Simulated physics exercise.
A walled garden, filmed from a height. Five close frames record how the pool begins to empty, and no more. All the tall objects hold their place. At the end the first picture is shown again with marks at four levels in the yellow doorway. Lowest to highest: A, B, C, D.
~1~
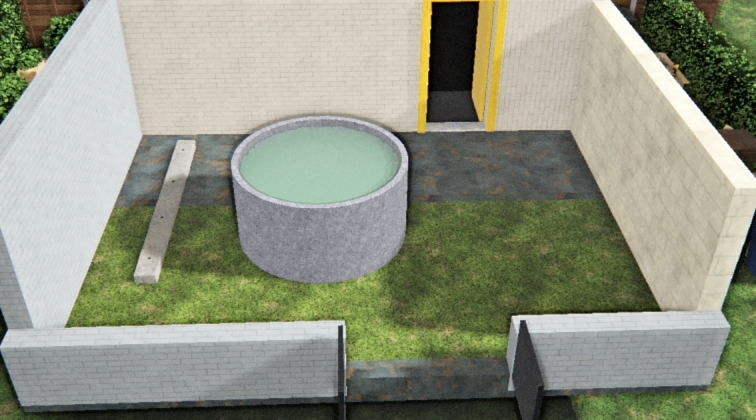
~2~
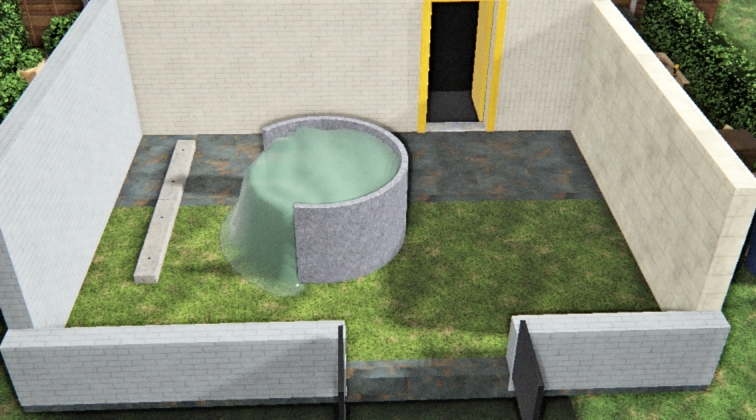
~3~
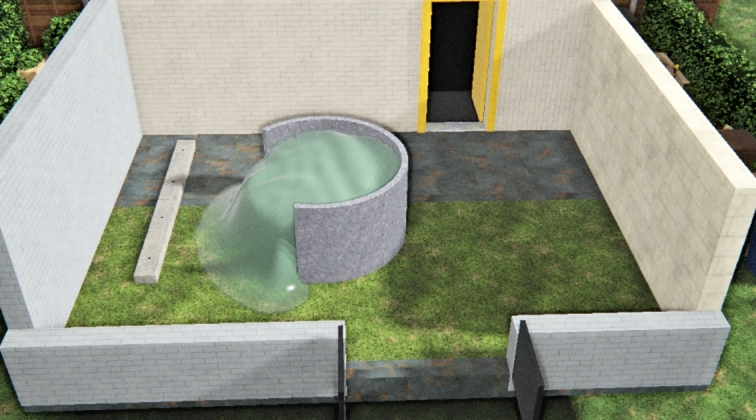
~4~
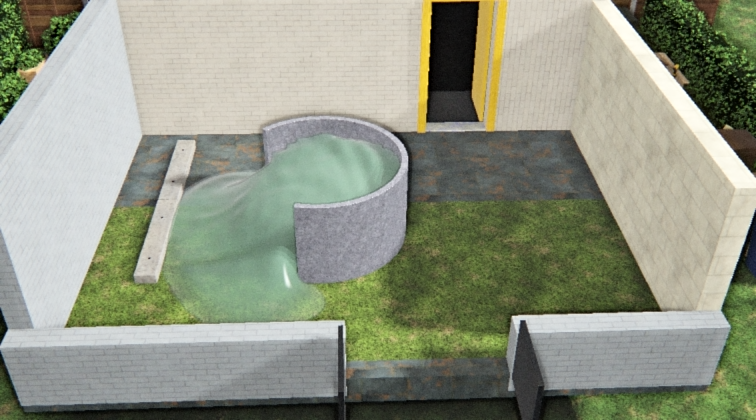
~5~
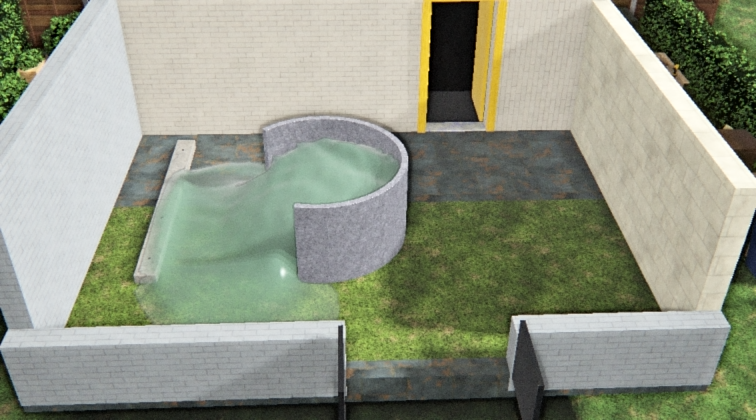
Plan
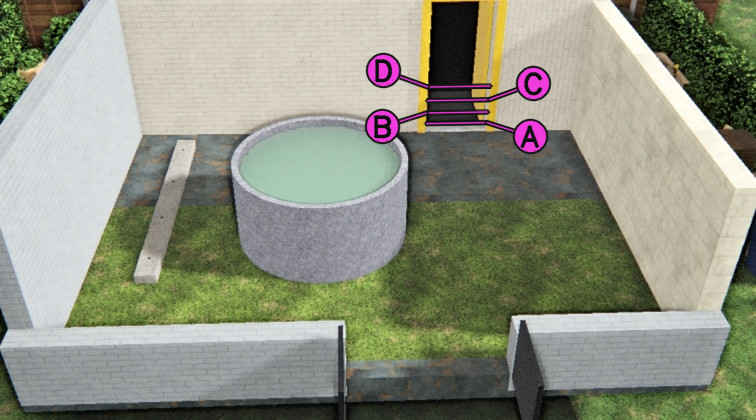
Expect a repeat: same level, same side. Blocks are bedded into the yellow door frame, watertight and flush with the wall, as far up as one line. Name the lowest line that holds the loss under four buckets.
That is mark A.
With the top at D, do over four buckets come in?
No, not at all.
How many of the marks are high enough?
All of them.
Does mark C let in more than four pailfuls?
No.
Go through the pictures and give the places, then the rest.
In the first picture, water in the pool at rest, its middle at (320, 164); foot of the yellow doorway at (455, 131); open gate at (429, 314).
In the second picture, 3 % of the ground under water, visible out to (284, 286).
In the third picture, 6 % of the ground under water, visible out to (277, 302).
In the fourth picture, 12 % of the ground under water, visible out to (205, 183).
In the fifth picture, 18 % of the ground under water, visible out to (191, 171).
In magenta, A at (456, 123); B at (457, 112); C at (458, 100); D at (459, 86); from the bottom up A, B, C, D.
With A, nothing gets over.
With B, nothing gets over.
With C, nothing gets over.
With D, nothing gets over.
